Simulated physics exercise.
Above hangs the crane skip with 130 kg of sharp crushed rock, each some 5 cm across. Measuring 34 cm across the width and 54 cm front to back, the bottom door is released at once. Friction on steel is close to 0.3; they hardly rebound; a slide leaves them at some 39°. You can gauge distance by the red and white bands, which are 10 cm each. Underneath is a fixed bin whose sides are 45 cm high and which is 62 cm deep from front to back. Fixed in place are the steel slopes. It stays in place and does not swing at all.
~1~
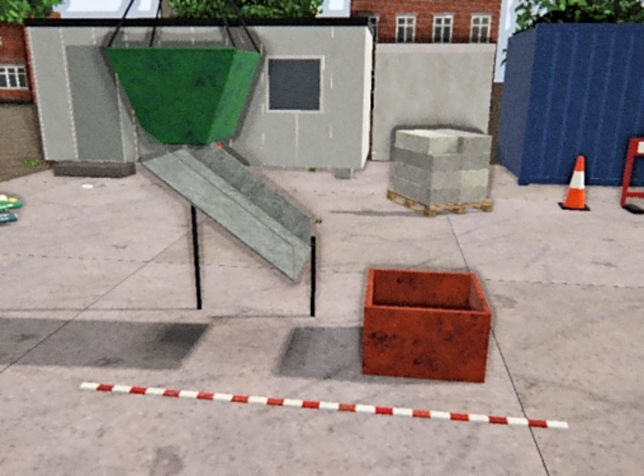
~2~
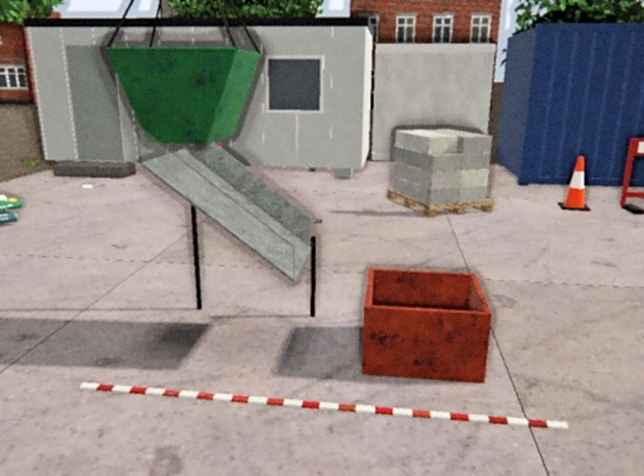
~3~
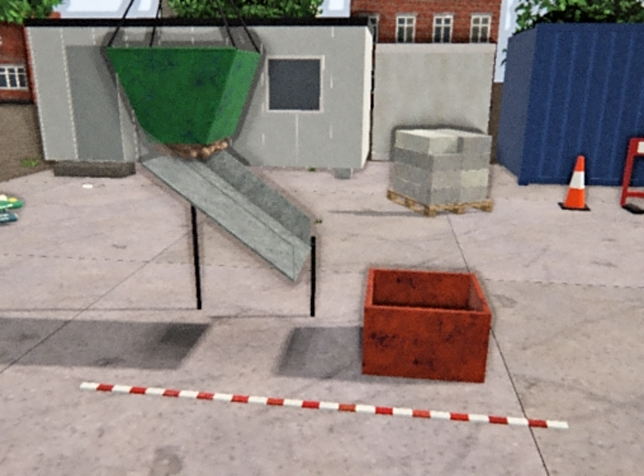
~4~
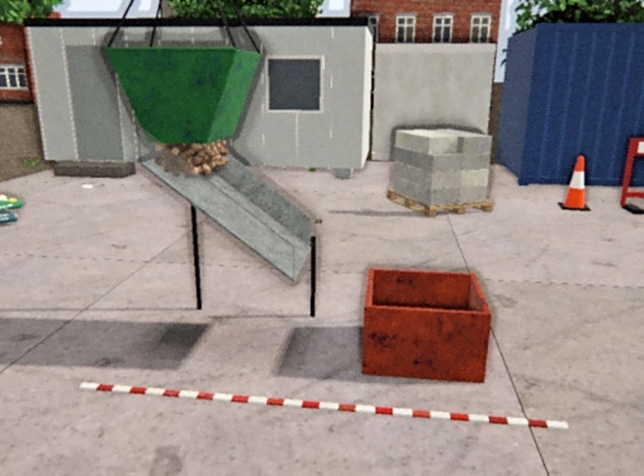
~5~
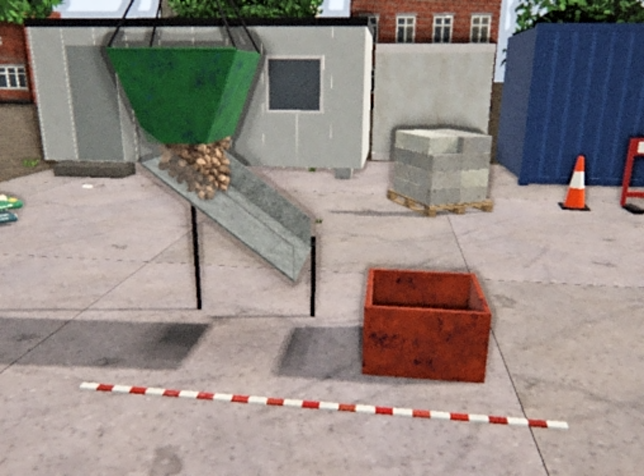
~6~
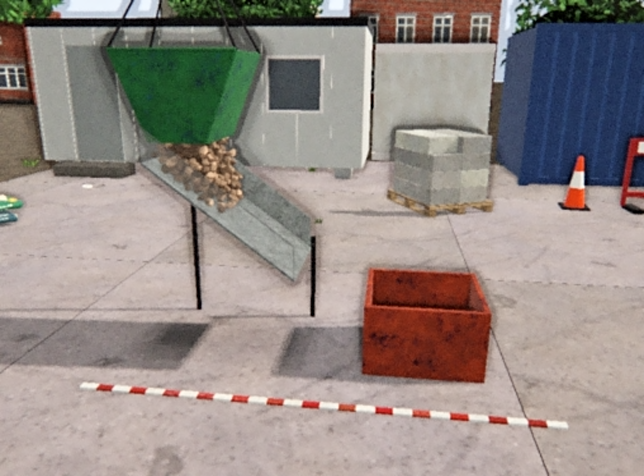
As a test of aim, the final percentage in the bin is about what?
It is about 0 per cent.
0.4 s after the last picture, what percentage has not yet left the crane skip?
Roughly 0 percent is held.
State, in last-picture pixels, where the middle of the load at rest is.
Middle of load approx at pixel (344, 338).
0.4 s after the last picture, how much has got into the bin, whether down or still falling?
Around 0 per cent at that point.
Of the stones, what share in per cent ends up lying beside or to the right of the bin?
Share of load: Near 10 %.
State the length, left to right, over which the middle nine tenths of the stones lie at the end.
Around 60 centimetres.
Then, 0.4 s after the last picture, 2 % in the crane skip, 78 % on the steel, 20 % falling or lying left of the bin; the stones farthest right are at (362, 318).
Then, 0.8 s after the last picture, 0 % in the crane skip, 30 % on the steel, 68 % falling or lying left of the bin, 2 % falling or lying beside or right of the bin; the stones farthest right are at (388, 337).
Then, 1.4 s after the last picture, 0 % in the crane skip, 91 % falling or lying left of the bin, 9 % falling or lying beside or right of the bin; the stones farthest right are at (418, 327).
Then, 2.3 s after the last picture, 0 % in the crane skip, 90 % falling or lying left of the bin, 10 % falling or lying beside or right of the bin; the stones farthest right are at (421, 328).
Then, 4.2 s after the last picture, 0 % in the crane skip, 90 % left of the bin, 10 % beside or right of the bin; the stones farthest right are at (421, 328).
